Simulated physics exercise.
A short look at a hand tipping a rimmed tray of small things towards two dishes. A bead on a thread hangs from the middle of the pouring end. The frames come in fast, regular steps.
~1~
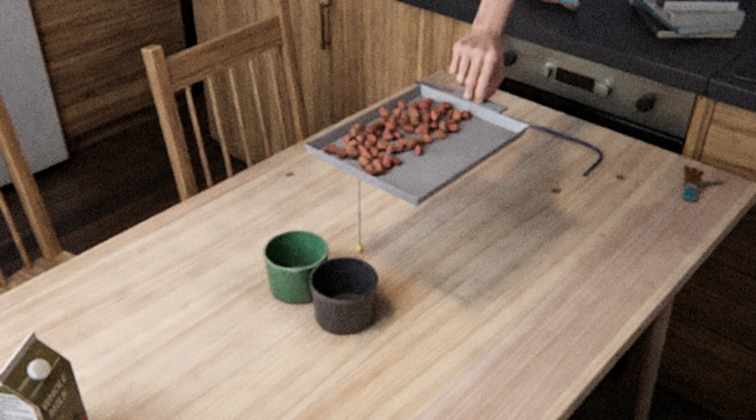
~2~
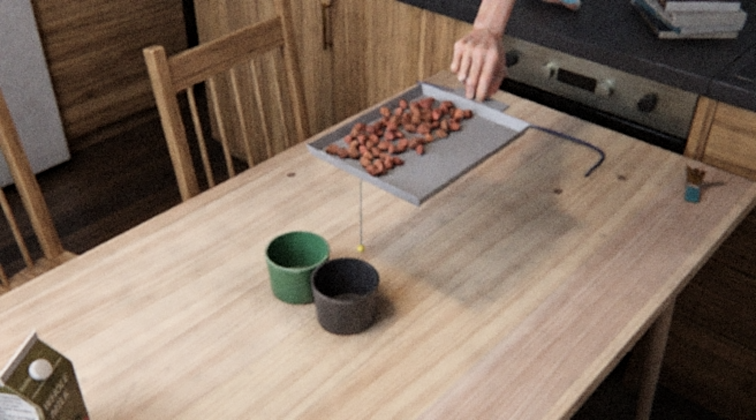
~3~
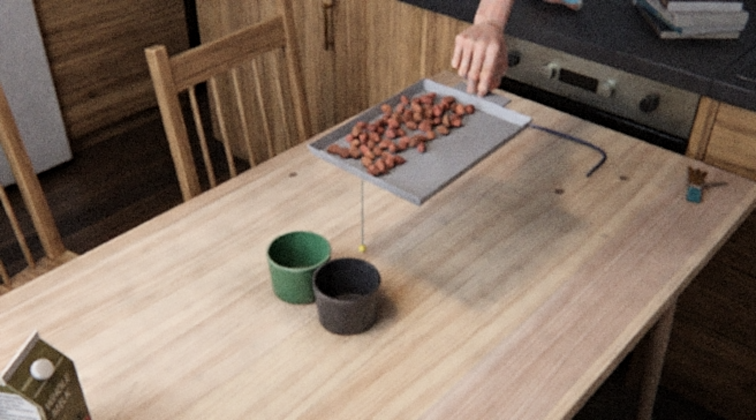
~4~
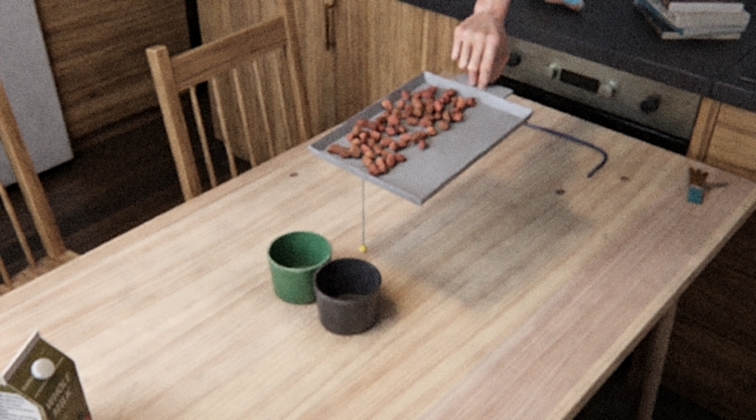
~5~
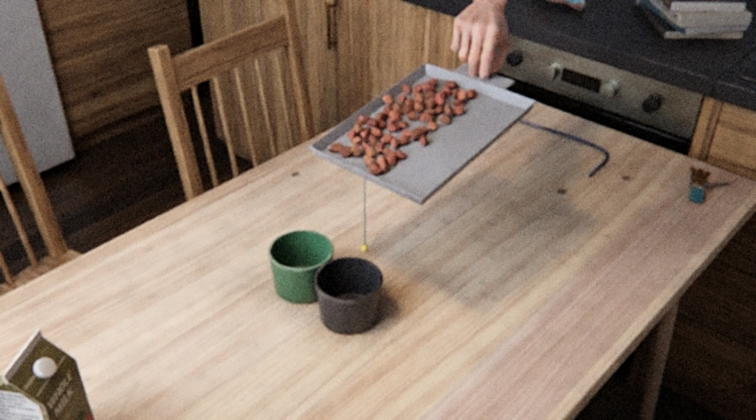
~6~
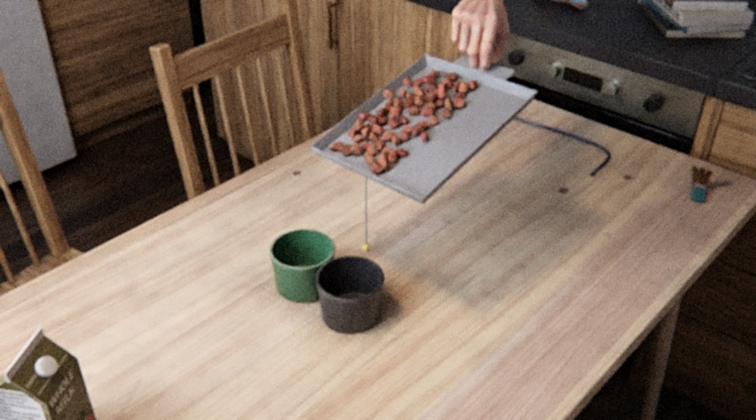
A hand at the top holds the far end of a grey rimmed tray of reddish-brown lumps above a pale wooden table, seen from above at an angle in a wood-panelled kitchen. A green dish and a black dish stand below, near a thread with a yellow bead, with a carton at lower left and chairs behind. The hand slowly raises its end, tipping the tray slightly, while the view drifts very little.
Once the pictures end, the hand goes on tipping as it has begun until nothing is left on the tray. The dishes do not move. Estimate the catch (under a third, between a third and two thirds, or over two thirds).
The two hold more than two thirds of the load.
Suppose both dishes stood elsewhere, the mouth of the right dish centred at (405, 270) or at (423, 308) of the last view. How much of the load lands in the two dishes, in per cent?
Near 0 % and 20 %.
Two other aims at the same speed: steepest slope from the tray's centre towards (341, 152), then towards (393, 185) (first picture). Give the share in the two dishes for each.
Roughly 40 per cent, and 30 per cent.
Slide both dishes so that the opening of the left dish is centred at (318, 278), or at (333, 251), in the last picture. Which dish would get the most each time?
At the first place the dish on the left, at the second the left one.
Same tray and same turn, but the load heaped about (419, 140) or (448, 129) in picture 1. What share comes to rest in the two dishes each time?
The first gives 80 %, the second 80 %.
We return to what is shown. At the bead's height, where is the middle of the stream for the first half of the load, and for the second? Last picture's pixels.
Early half (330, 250), late half (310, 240).
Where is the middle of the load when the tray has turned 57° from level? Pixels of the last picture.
Roughly at (351, 146).
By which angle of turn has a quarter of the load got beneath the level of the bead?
At about 90°.
Just after the last frame, tray tipped steeply; almost all on the tray; just a few in the left dish; just a few in the air.
A moment on, tray tipped right over; roughly a quarter on the tray; roughly a quarter in the right dish; roughly a quarter in the left dish; roughly a third in the air.
Further on, tray tipped past a quarter turn; roughly a third in the right dish; roughly half in the left dish; about a tenth outside both.
When it is over, tray tipped past a quarter turn; roughly a third in the right dish; roughly half in the left dish; about a tenth outside both.
